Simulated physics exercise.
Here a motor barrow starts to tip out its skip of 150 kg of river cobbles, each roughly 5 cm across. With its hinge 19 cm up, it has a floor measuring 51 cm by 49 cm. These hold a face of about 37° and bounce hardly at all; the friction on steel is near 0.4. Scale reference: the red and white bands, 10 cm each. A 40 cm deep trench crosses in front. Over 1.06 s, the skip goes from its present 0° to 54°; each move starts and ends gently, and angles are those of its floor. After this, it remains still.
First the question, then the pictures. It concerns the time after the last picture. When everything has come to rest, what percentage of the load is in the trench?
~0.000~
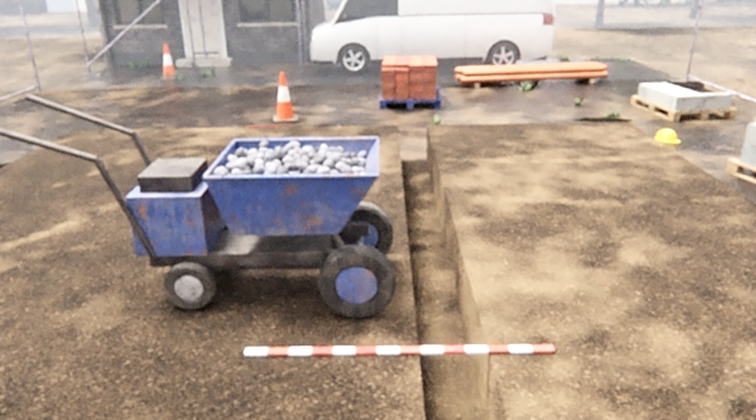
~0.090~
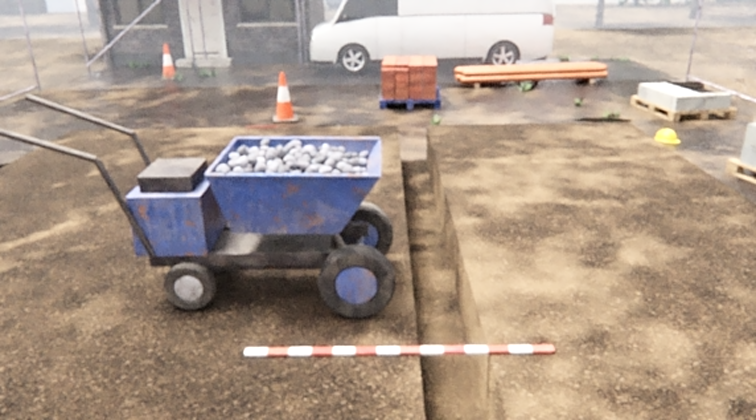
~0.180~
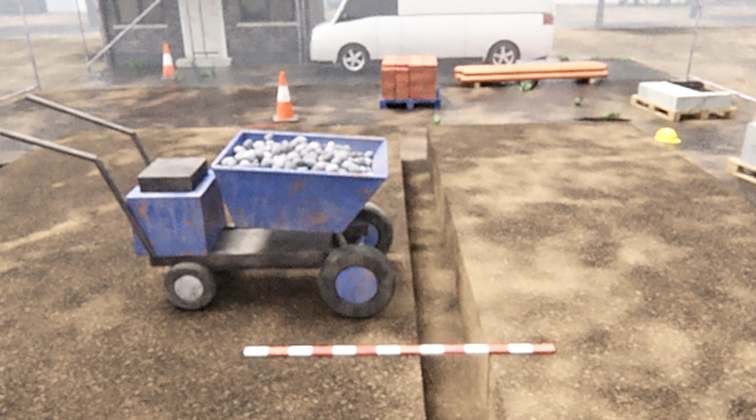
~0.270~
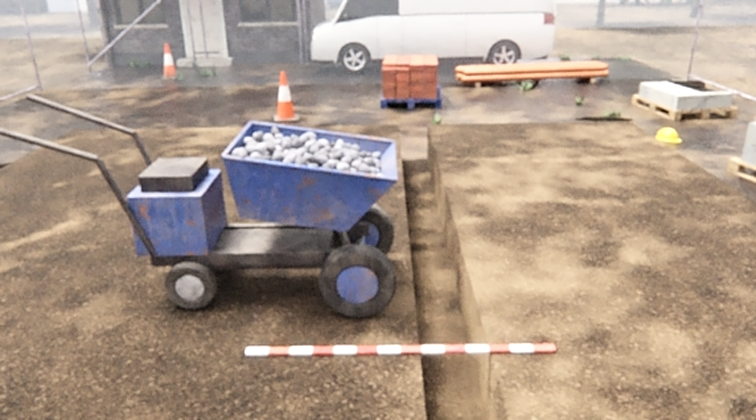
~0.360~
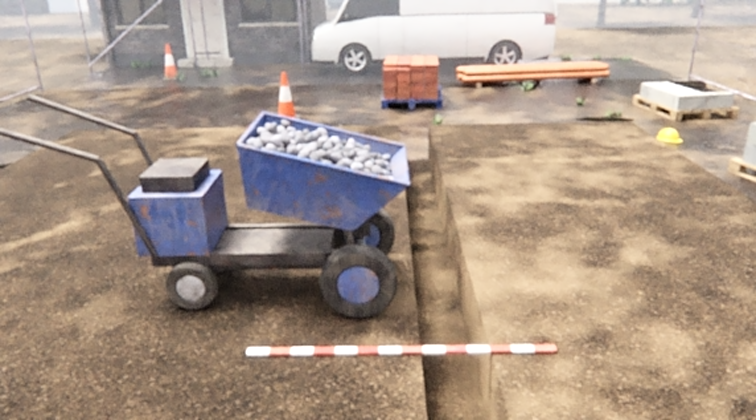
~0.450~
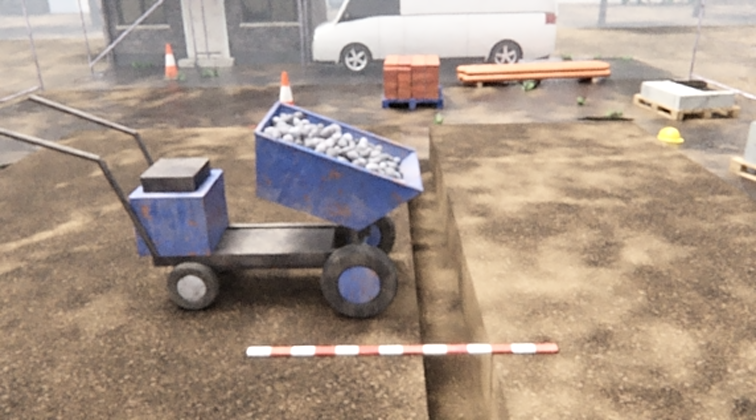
About 7 per cent.
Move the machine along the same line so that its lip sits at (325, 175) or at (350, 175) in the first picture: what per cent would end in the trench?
First spot about 30, second spot about 20 per cent.
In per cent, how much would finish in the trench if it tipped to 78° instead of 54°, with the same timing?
Roughly 20% would end there.
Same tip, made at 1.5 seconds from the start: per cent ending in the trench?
In that case some 10 per cent.
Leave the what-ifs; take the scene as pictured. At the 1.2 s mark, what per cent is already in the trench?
At that moment: Approx. 0 %.
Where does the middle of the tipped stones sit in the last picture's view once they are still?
Roughly at pixel (506, 282).
After 0.8 s the floor is at 46°; 100 % in the skip; the foremost stones are at (442, 203).
After 1.2 s the floor is at 54°; 93 % in the skip, 2 % in the trench, 5 % past the trench; the foremost stones are at (514, 273).
After 1.5 s the floor is at 54°; 74 % in the skip, 3 % in the trench, 23 % past the trench; the foremost stones are at (583, 284).
After 3.5 s the floor is at 54°; 64 % in the skip, 7 % in the trench, 29 % past the trench; the foremost stones are at (644, 272).
